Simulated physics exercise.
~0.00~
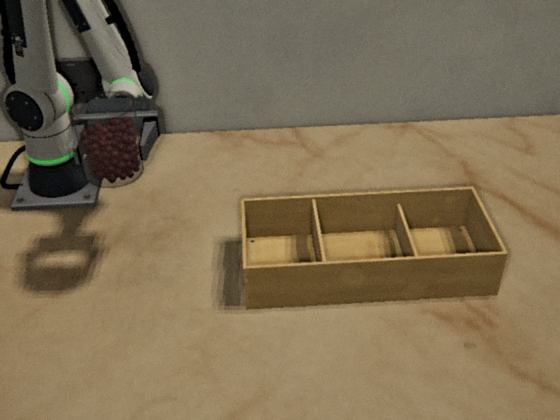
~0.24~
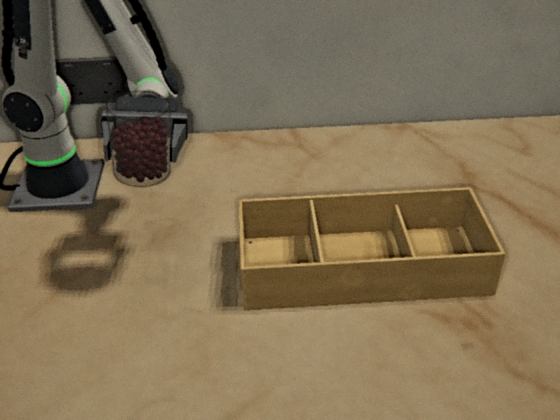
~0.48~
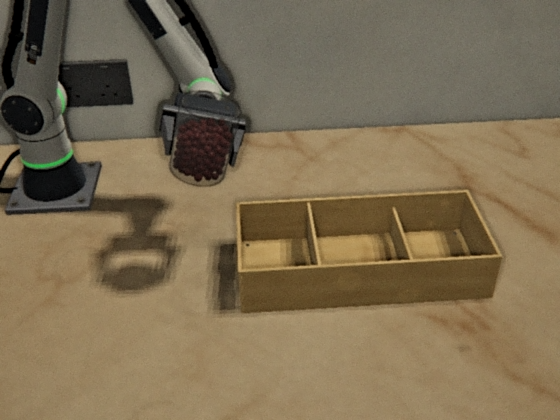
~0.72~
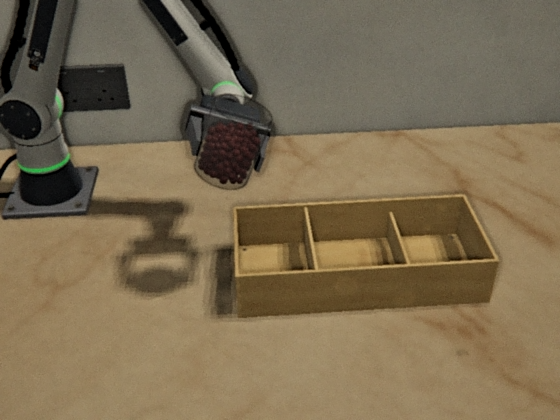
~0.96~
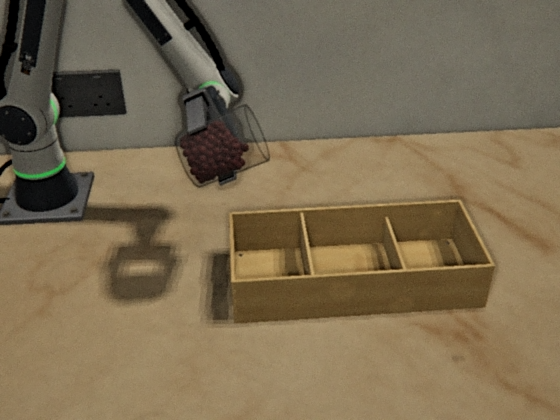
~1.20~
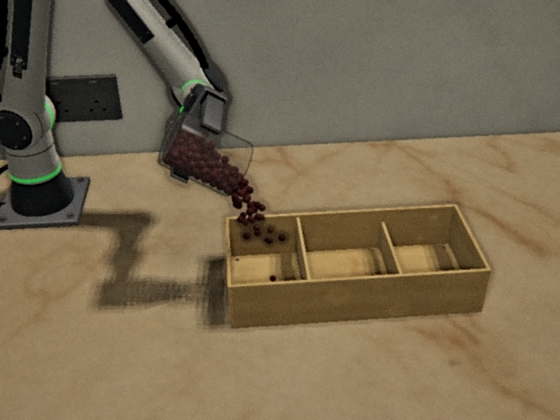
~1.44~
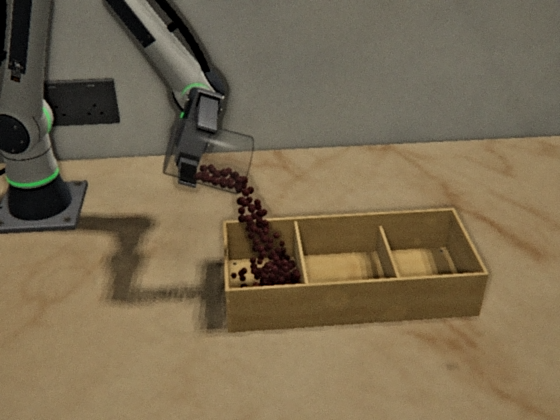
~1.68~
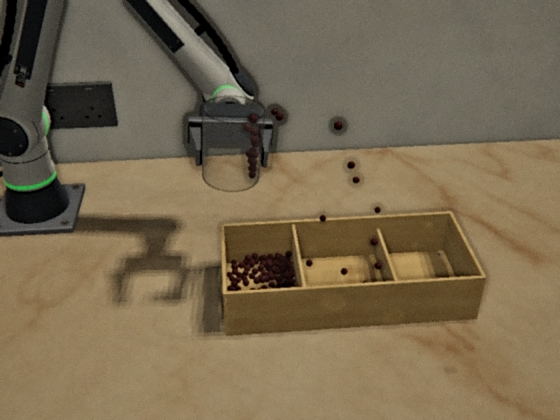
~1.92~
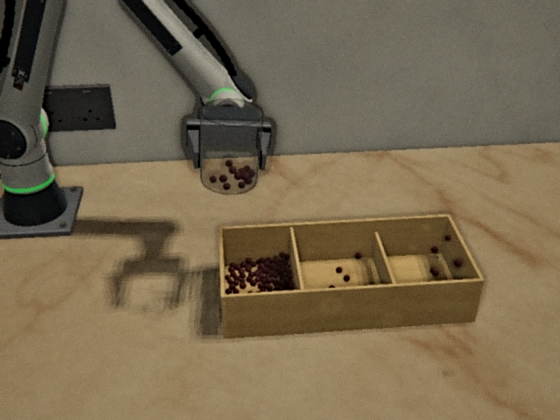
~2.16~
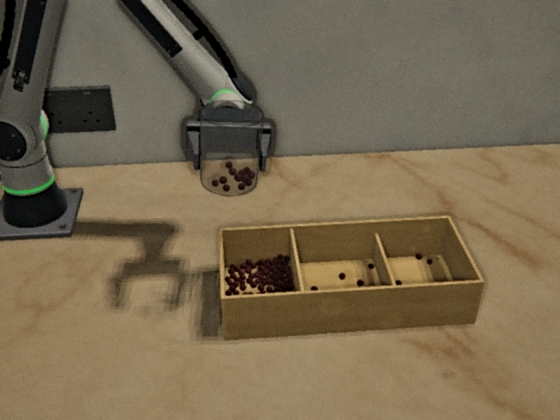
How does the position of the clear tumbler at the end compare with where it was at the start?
At the start the tumbler is close to the robot's base, well to the left of the wooden box. At the end it is farther right, held above the left end of the box.
